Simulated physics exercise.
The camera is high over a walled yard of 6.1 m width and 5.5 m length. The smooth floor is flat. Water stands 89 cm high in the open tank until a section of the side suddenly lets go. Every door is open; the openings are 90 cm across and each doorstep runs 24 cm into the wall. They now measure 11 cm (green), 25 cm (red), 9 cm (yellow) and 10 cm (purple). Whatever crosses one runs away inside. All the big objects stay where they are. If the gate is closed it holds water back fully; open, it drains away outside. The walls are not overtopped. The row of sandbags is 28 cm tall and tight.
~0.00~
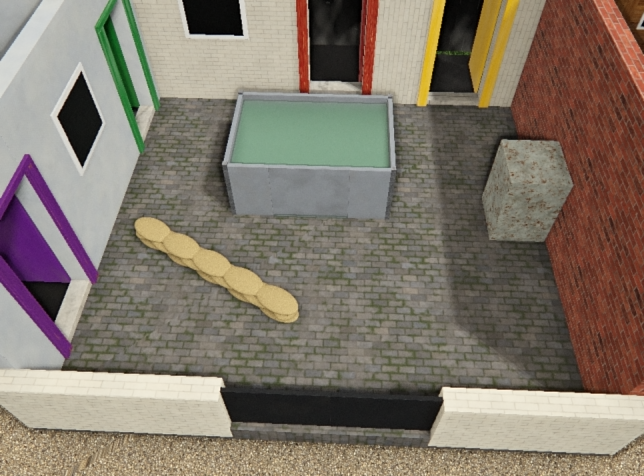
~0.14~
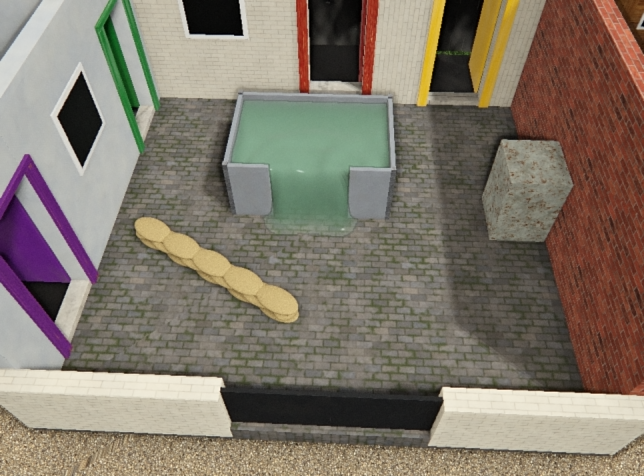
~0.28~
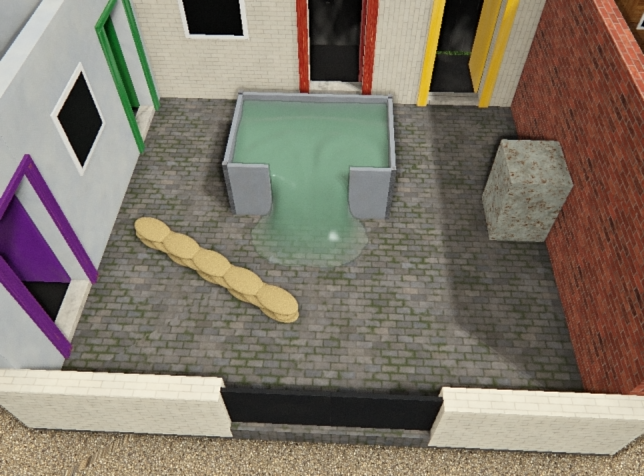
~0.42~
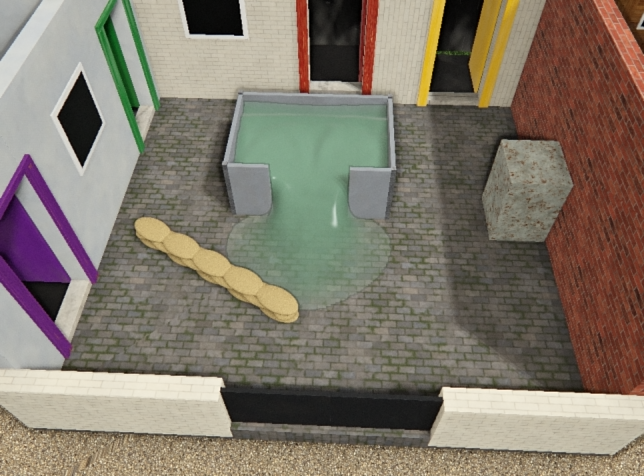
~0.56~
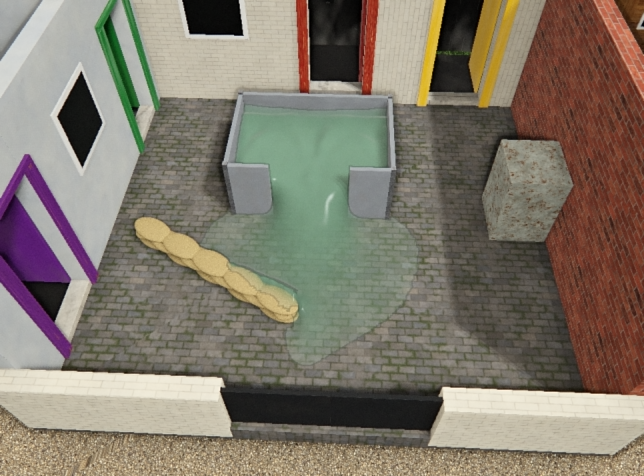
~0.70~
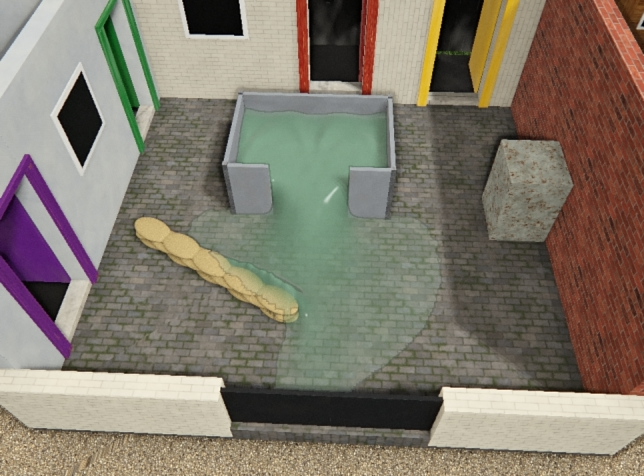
Green water sits still in a grey tank in a walled, paved yard, then pours out through a gap in the tank's front. It fans across the paving towards the viewer, reaches the row of tan sacks on the left, and spreads past its right end to the low front wall.
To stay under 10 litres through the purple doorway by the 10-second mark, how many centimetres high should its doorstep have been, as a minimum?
At least 8.5 cm or so.
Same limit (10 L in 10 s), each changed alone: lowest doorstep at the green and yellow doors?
About 10.5 cm at green and 9.5 cm at yellow.
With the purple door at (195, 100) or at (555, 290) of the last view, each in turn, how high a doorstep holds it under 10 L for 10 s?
Roughly 12.5 and 18 cm.
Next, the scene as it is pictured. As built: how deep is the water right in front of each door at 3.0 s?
In cm: Green 7, red 0, yellow 0, purple 10.
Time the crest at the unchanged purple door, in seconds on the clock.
At about 3.6 s.
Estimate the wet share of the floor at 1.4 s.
About 35 per cent.
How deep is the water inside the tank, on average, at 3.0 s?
Roughly 30 cm on average.
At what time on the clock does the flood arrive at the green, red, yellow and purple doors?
Green 2.4 s, red 5.0 s, yellow 4.5 s, purple 2.2 s.
After 1.4 s water covers 35 % of the floor, deepest (48 cm) near (283, 300); it has not reached the purple door.
After 3.0 s water covers 60 % of the floor, deepest (36 cm) near (580, 423); 10 cm at the purple door, 0 litres in over its 10 cm doorstep.
After 10.0 s water covers 95 % of the floor, deepest (14 cm) near (519, 177); 9 cm at the purple door, 3 litres in over its 10 cm doorstep.
At the purple door as built, the water arrived by 2.2 s and peaked near 11 cm at 3.6 s.
With a doorstep of 7 cm, 27 litres would have come in within the 10 s; with 9.5 cm, 4 litres. So under 10 litres takes about 8.5 cm.
